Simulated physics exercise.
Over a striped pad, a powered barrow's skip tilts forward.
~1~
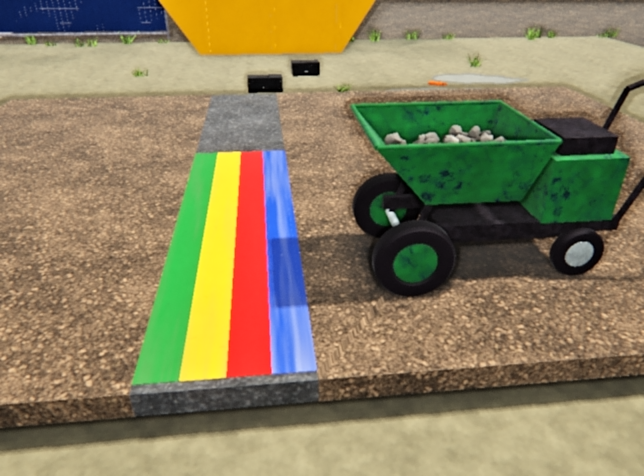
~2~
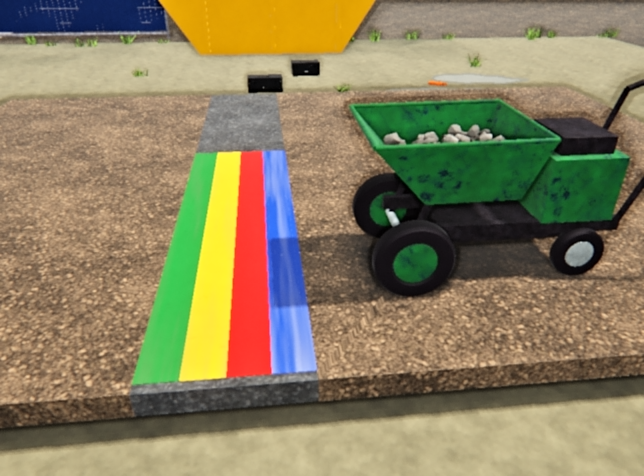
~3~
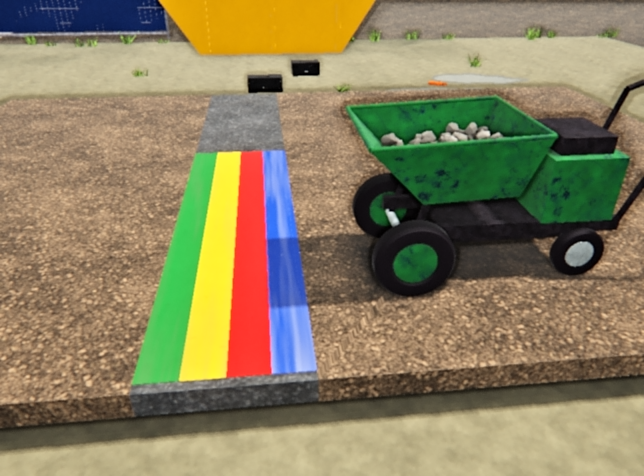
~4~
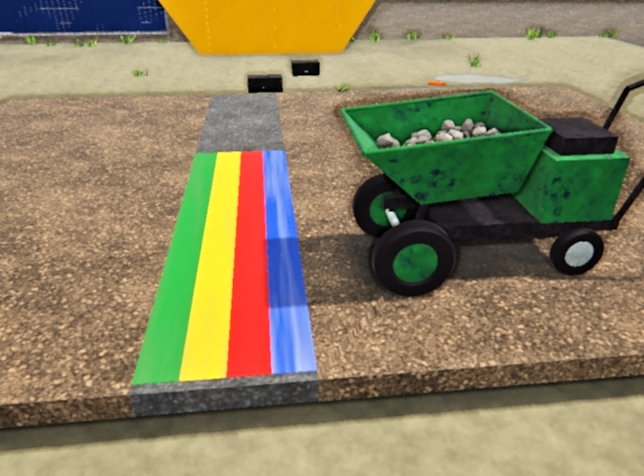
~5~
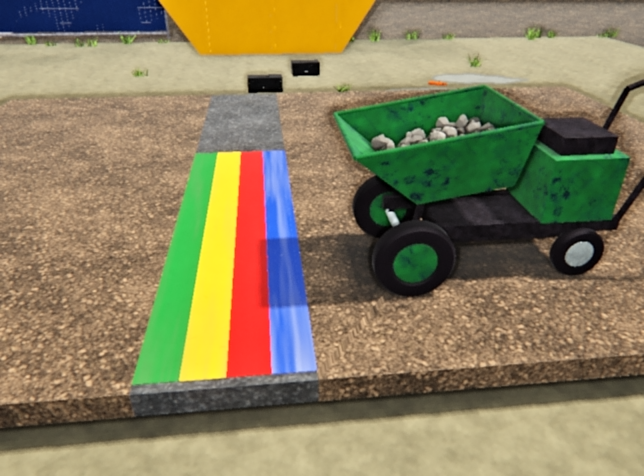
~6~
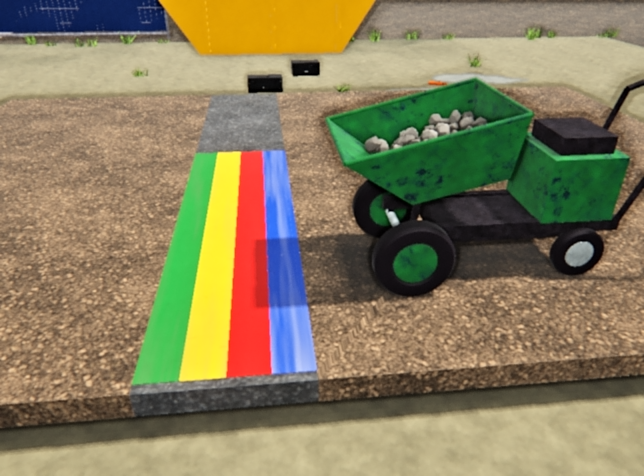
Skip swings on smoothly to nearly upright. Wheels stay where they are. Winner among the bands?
Winner: Red.
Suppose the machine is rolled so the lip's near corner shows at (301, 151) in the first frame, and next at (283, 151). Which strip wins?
Case one gives that green strip, case two gives the green one.
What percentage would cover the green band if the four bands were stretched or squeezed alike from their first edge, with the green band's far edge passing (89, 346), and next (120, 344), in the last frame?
Shares: About 0 per cent; about 10 per cent.
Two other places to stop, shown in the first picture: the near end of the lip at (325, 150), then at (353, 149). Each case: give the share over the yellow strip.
In order, 40 % followed by 40 %.
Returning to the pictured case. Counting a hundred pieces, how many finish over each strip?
Per strip, roughly: Blue 15, red 40, yellow 20, green 15.
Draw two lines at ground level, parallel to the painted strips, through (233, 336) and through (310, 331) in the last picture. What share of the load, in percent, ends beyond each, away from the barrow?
Roughly 40 per cent, then roughly 90 per cent.
Just after the last frame, skip tipped steeply; every one in the skip.
A moment on, skip tipped steeply; the larger part in the skip; about a tenth over the blue strip; about a tenth over the red strip.
Further on, skip tipped right over; about a tenth in the skip; about a tenth over the blue strip; roughly a third over the red strip; roughly a quarter over the yellow strip; about a tenth over the green strip; just a few off the paint.
When it is over, skip tipped right over; about a tenth in the skip; about a tenth over the blue strip; roughly a third over the red strip; roughly a quarter over the yellow strip; about a tenth over the green strip; just a few off the paint.
